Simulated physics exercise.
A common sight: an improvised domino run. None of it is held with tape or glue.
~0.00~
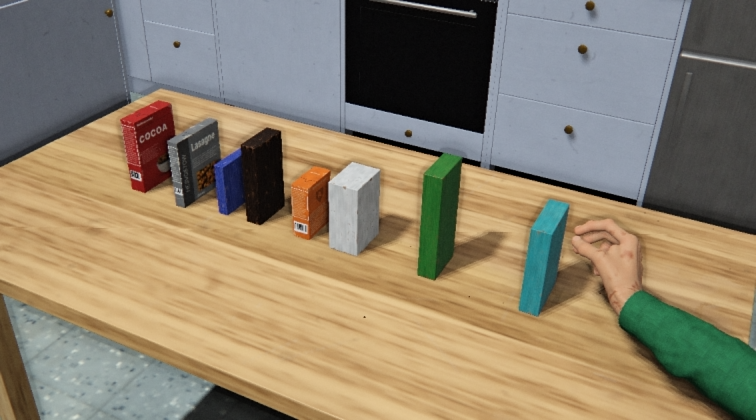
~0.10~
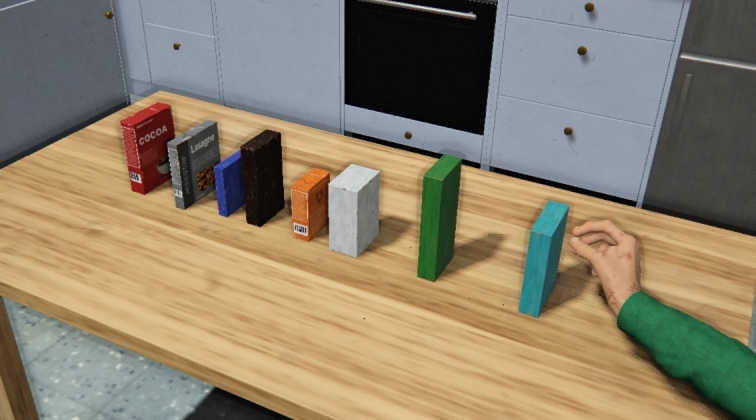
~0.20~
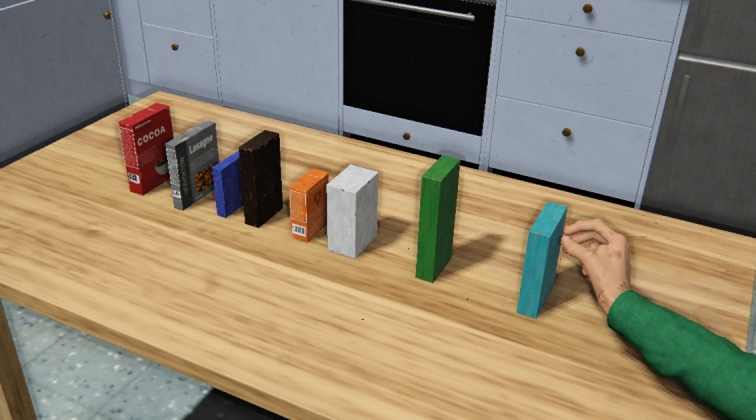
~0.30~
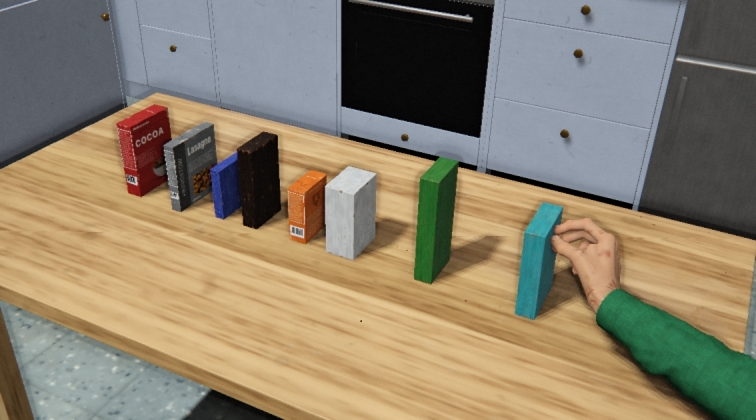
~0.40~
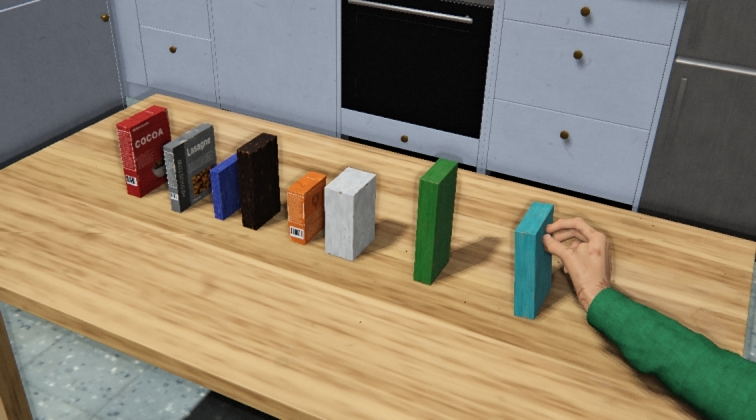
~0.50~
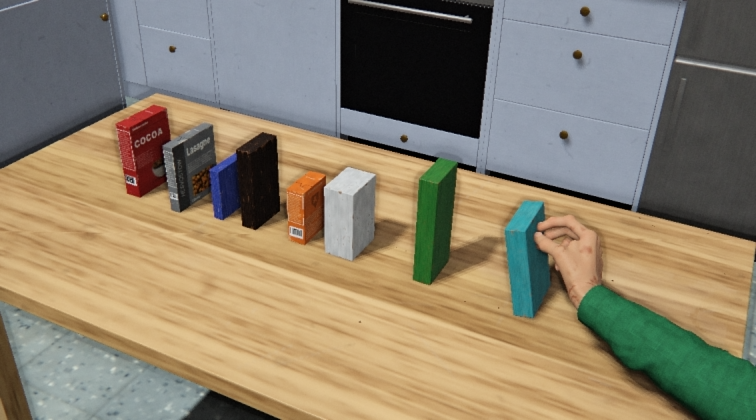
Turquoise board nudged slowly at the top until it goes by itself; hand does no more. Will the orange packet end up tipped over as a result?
My prediction is that it stays on end.
After 0.80 s, turquoise board 66° over.
After 0.90 s, turquoise board 90° over; green block tipped 8° from how it was.
After 1.20 s, turquoise board 90° over; green block tipped 32° from how it was.
After 2.80 s, turquoise board 90° over; green block tipped 31° from how it was.
At rest (3.8 s), moved from the start, green block; the other 5 in place. Seen from the same camera at the end, orange packet near (307, 208).
